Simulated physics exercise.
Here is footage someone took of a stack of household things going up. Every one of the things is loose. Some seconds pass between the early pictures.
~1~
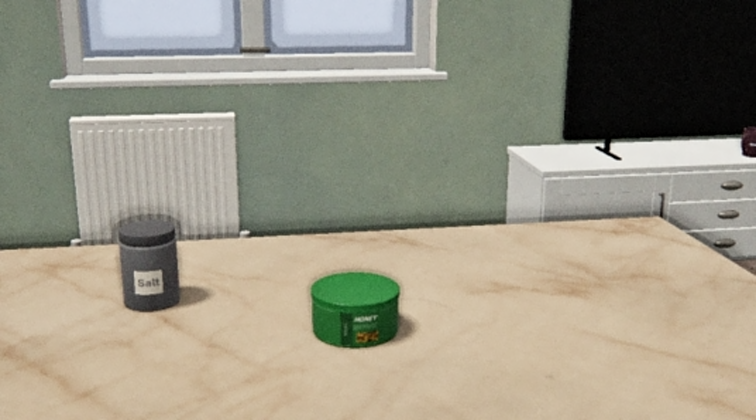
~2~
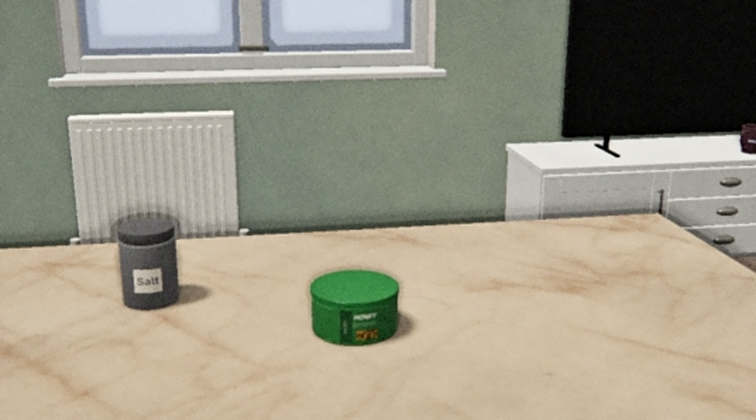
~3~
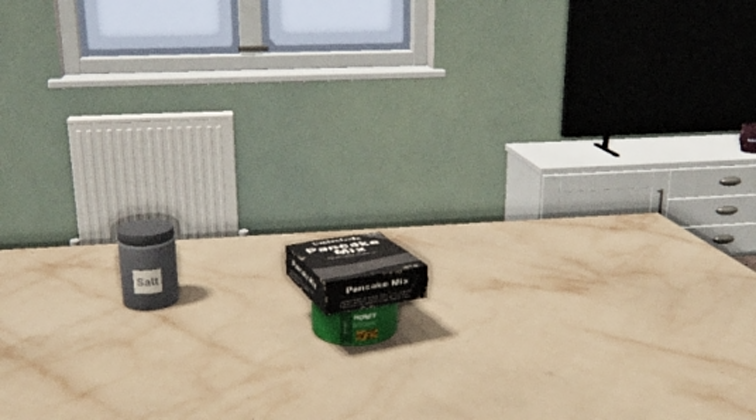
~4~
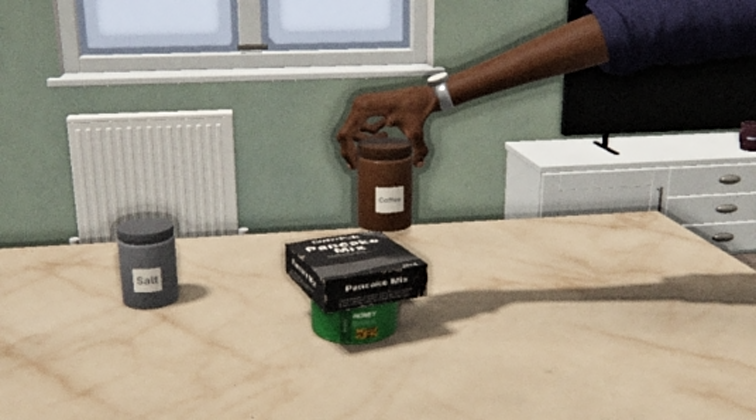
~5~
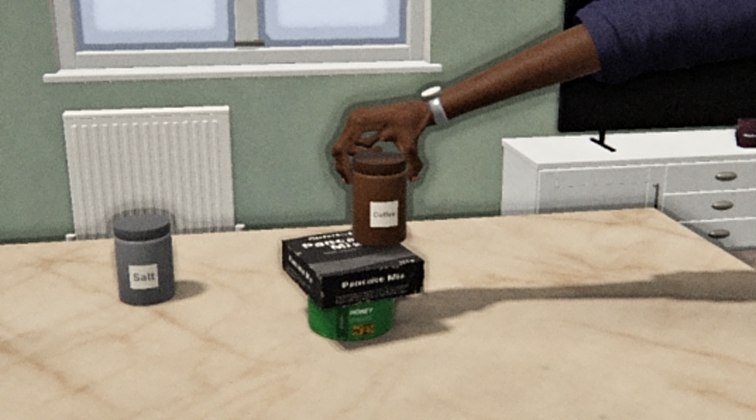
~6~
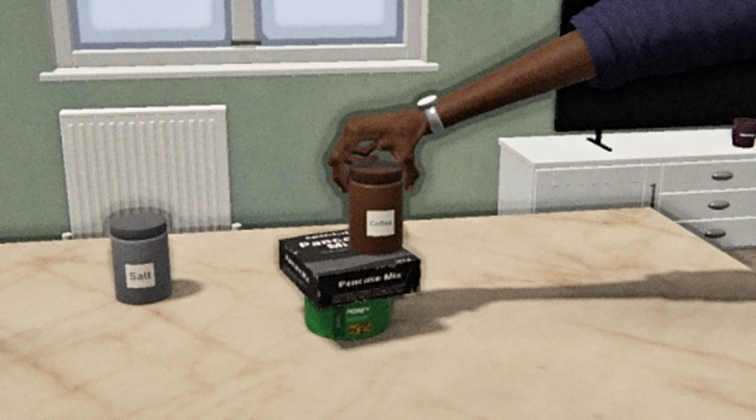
On a marbled tabletop beside a grey salt jar, a black pancake mix packet appears on top of a green tub; then a hand lowers a brown jar onto the packet and keeps hold of its lid.
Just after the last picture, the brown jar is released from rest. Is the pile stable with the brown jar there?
The pile copes with it, I'd say.
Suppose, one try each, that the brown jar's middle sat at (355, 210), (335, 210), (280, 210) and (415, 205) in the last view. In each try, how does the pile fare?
Well, the first time it stays intact, the second time it stays intact, the third time it tips over, and the fourth time it tips over.
Then, 0.90 s after the last picture, nothing has stirred.
Then, 2.00 s after the last picture, brown jar resting near (376, 207).
At rest, all 4 in place. Seen from the same camera at the end, brown jar near (376, 207). The pile keeps its balance.
